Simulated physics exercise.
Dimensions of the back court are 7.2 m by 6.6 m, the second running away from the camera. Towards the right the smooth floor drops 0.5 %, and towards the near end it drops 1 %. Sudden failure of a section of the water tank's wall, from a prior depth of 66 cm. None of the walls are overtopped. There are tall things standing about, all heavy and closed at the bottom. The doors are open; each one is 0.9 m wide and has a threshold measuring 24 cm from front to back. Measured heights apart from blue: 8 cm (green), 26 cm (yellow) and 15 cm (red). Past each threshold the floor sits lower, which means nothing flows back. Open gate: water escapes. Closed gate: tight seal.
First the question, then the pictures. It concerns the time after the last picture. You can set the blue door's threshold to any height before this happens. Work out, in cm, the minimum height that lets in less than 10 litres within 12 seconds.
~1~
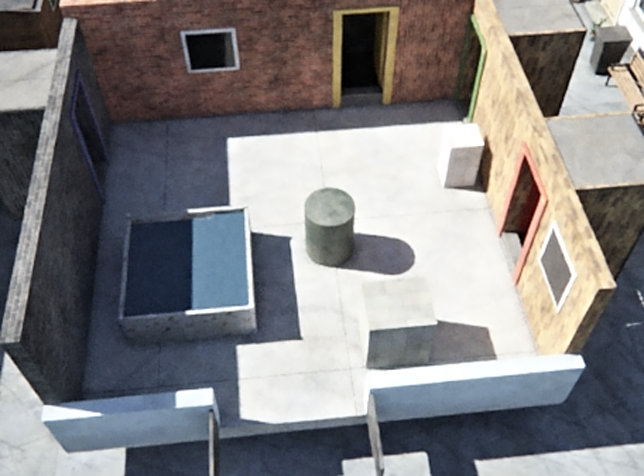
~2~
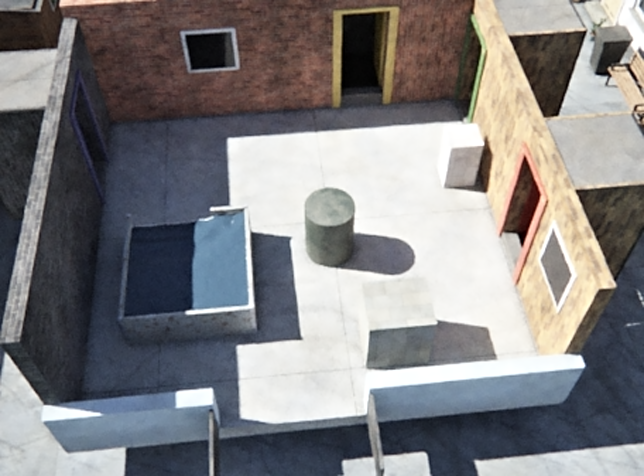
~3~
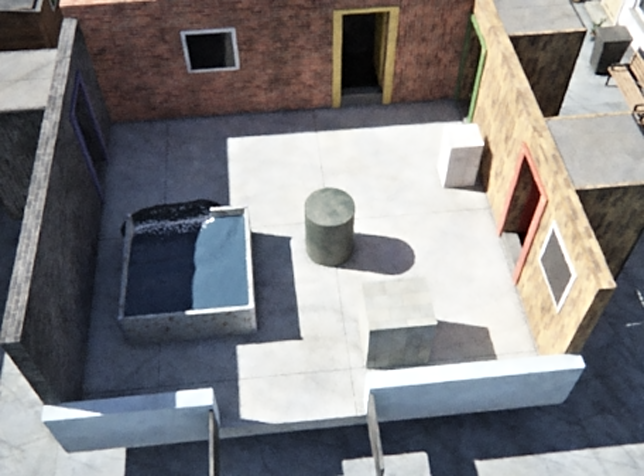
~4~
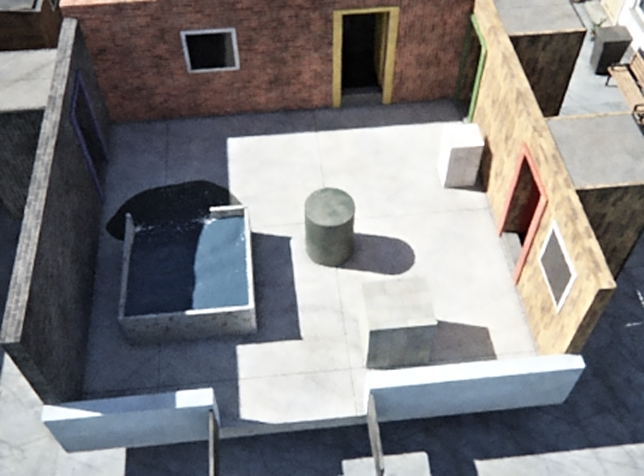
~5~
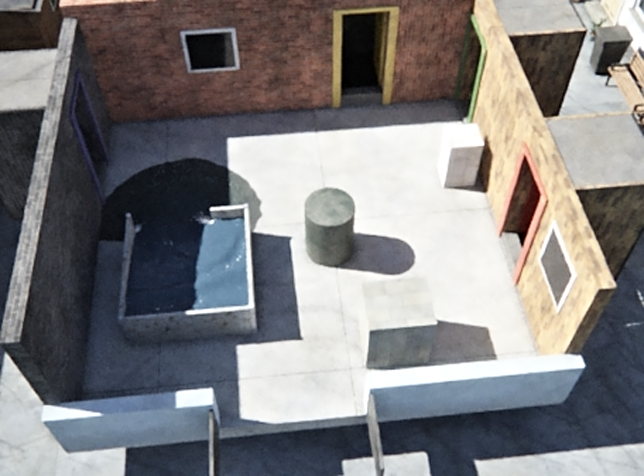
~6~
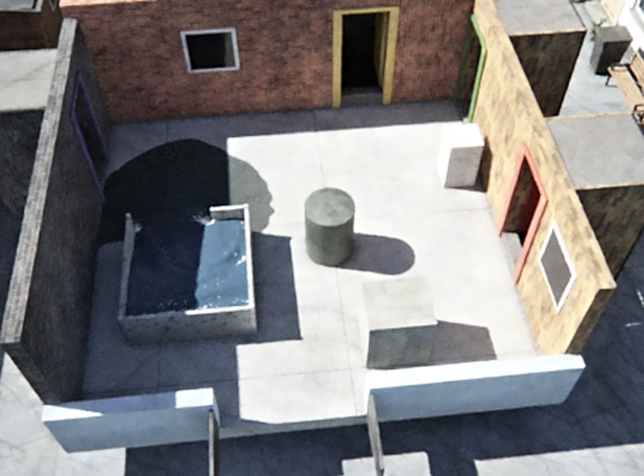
I would say 20 cm.
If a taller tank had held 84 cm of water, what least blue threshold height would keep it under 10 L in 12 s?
About 26 centimetres.
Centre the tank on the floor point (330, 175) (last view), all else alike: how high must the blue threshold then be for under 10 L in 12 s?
About 18 cm.
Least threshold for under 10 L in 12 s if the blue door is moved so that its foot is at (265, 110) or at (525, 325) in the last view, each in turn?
You'd want about 14.0 cm there first, then about 8.5 cm.
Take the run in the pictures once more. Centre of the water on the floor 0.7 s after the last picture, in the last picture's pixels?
Near (183, 242).
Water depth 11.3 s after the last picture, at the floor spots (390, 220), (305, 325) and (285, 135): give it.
In order: Around 6, 5 and 3 cm.
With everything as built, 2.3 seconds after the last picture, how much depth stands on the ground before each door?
Green door 0 cm, yellow door 6 cm, blue door 19 cm, red door 0 cm.
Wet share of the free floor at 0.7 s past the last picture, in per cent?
Close to 25 per cent is wet.
Then, 0.7 s after the last picture water covers 25 % of the floor, deepest (33 cm) near (112, 126); 19 cm at the blue door, 0 litres in over its 10 cm threshold.
Then, 2.3 s after the last picture water covers 30 % of the floor, deepest (29 cm) near (116, 170); 19 cm at the blue door, 49 litres in over its 10 cm threshold.
Then, 11.3 s after the last picture water covers 95 % of the floor, deepest (14 cm) near (504, 385); 4 cm at the blue door, 117 litres in over its 10 cm threshold.
At the blue door as built, the water peaked near 21 cm, 0.9 s after the last picture.
Run again over the same 12 s with other heights there, 21 litres in over 17.5 cm, 1 litre over 23.5 cm. The limit of 10 litres is kept from about 20 cm up.
